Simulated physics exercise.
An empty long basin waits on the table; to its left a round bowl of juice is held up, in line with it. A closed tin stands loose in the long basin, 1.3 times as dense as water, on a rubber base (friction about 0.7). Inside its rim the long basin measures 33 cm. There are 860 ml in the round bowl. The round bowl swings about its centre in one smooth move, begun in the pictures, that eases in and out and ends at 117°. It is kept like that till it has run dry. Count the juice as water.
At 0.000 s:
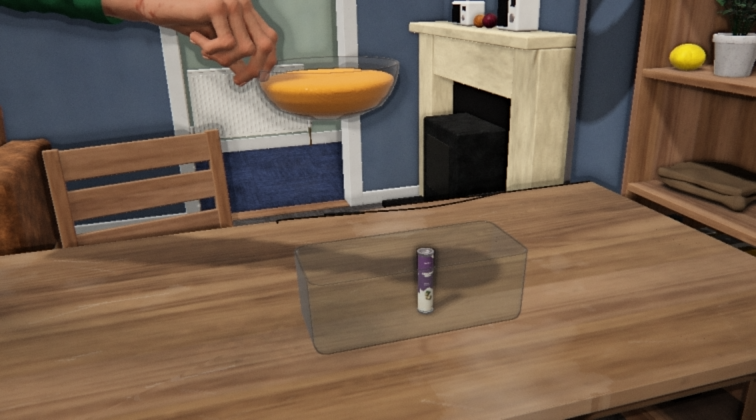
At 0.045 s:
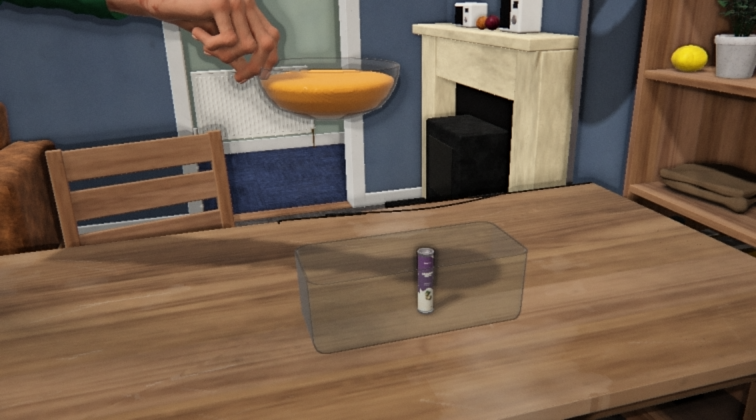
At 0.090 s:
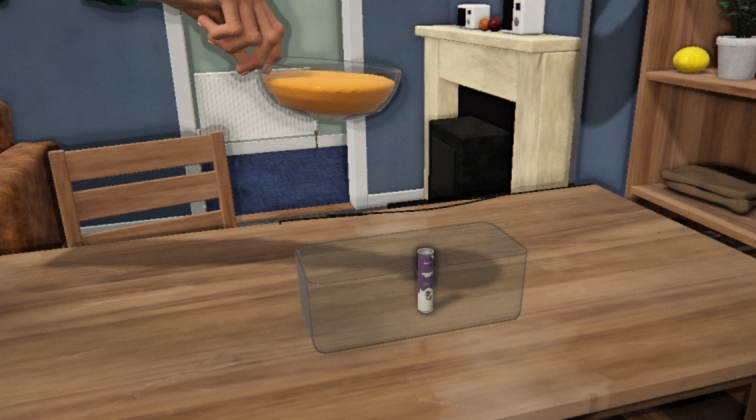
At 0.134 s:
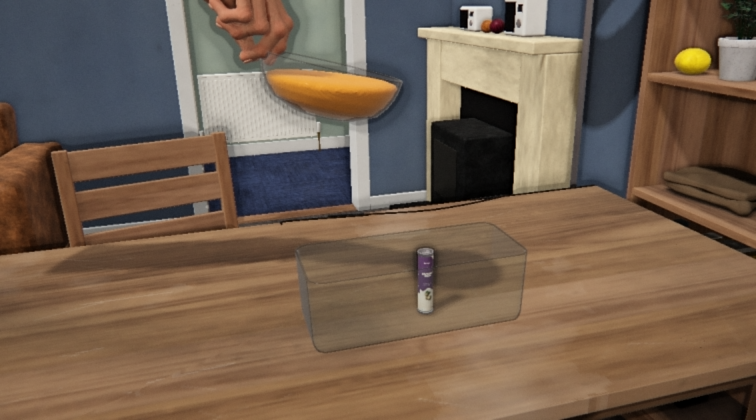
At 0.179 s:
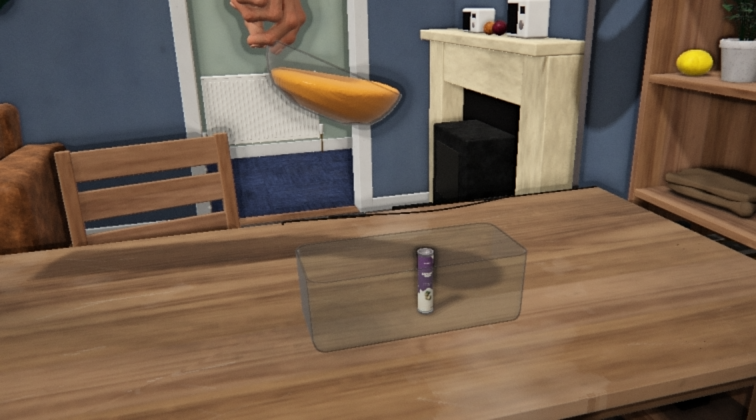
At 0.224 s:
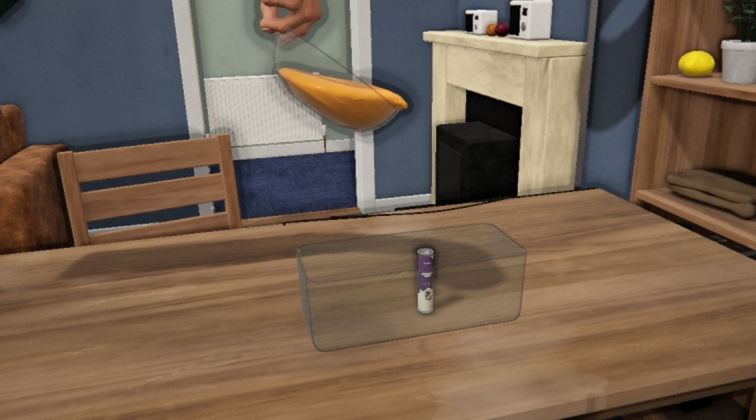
To begin with, a hand holds a clear round bowl of orange juice level above a wooden table, up and to the left of a long clear basin with a purple-and-white tin standing inside. The bowl then tilts smoothly, its right side dipping as the hand rises, and the juice shifts toward the lowered rim.
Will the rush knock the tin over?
It stays up.
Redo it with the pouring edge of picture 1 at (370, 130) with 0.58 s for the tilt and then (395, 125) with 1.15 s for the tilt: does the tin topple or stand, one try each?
First it topples; then it stays up.
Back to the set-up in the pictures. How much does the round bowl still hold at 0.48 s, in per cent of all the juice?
Near 1 in a hundred.
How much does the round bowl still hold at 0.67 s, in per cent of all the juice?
Some 0 per cent.
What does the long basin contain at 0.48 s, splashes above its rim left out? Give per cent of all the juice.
Some 30 per cent.
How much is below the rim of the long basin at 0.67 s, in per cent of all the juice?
Some 78 per cent.
By 0.48 s the tilt is 109° and 1 per cent is still to pour; the tin stands where it began.
By 0.67 s the tilt is 117° and 0 per cent is still to pour; the tin stands where it began.
By 0.87 s the tilt is 117° and 0 per cent is still to pour; the tin stands where it began.
By 1.08 s the tilt is 117° and 0 per cent is still to pour; the tin stands where it began.
At rest the tin stands where it began.
